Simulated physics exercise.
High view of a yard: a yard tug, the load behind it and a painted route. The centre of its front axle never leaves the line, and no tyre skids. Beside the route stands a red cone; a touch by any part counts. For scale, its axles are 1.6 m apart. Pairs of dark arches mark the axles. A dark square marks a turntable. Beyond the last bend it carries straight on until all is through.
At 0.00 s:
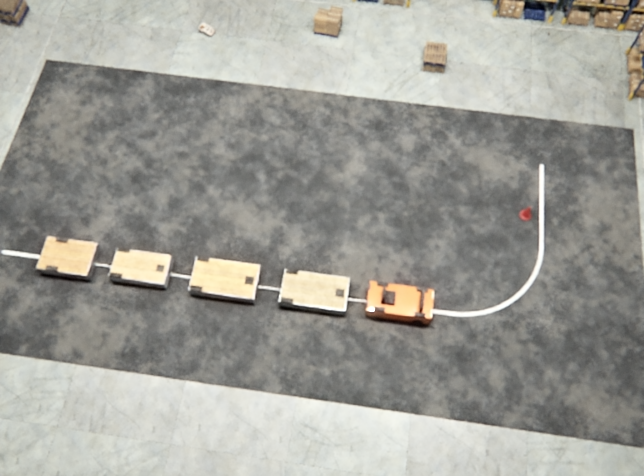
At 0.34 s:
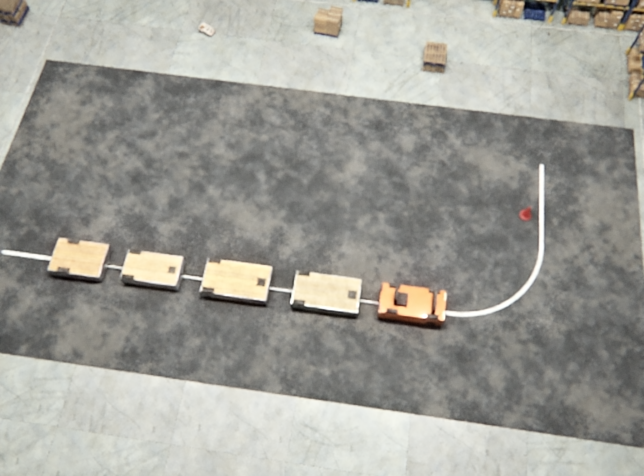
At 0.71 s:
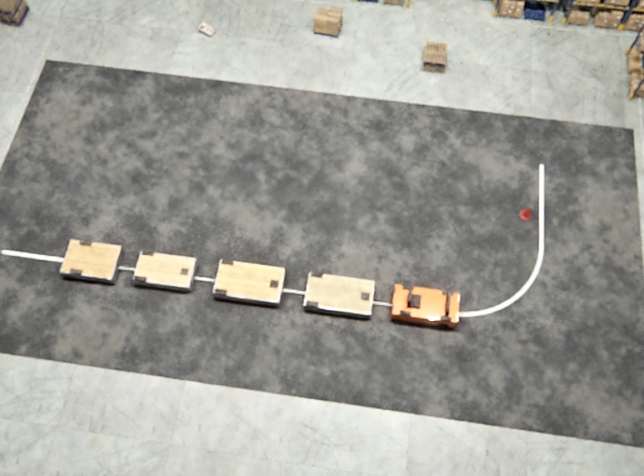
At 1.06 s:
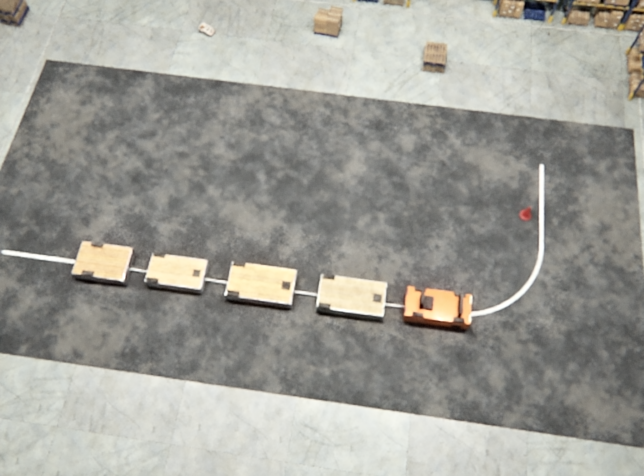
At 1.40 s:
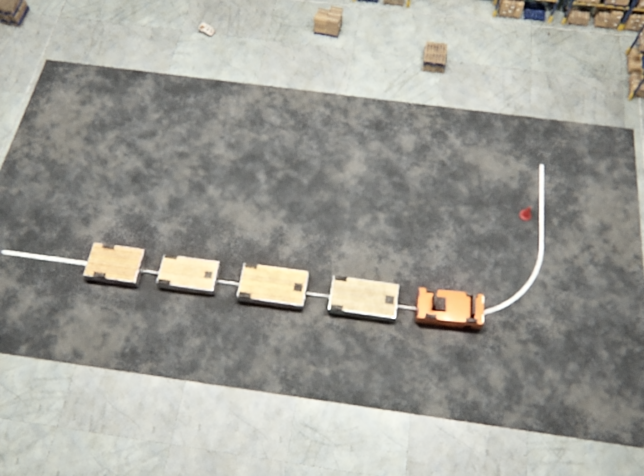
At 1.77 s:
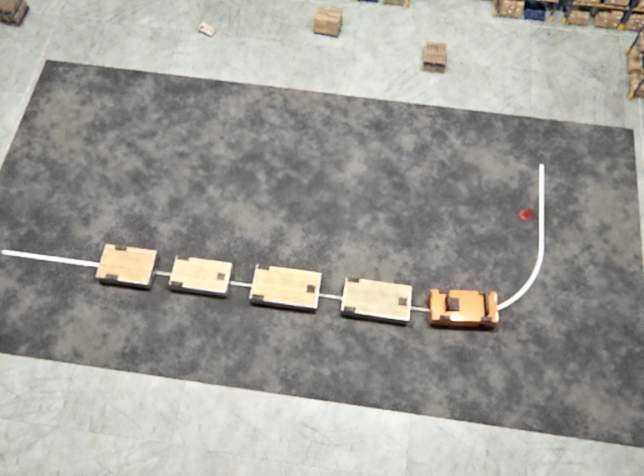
An orange tug pulling four flat tan trailers moves slowly right along a white line on dark floor, beginning to turn slightly.
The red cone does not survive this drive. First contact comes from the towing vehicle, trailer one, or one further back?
That would be the towing vehicle.
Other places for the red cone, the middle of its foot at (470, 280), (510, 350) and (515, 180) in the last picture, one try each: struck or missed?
First hit, second clear, third hit.
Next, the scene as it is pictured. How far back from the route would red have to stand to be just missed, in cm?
Red 95.
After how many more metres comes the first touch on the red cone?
After some 5.0 m.
After 5.5 s, the last axle is at (229, 278) of the last picture, on the line; the yard tug has hit red.
After 10.5 s, the last axle is at (381, 292) of the last picture, 30 cm off the line.
After 14.9 s, the last axle is at (498, 237) of the last picture, 195 cm off the line.
After 19.3 s, the last axle is at (539, 125) of the last picture, 30 cm off the line; 1 of 1 struck in all.
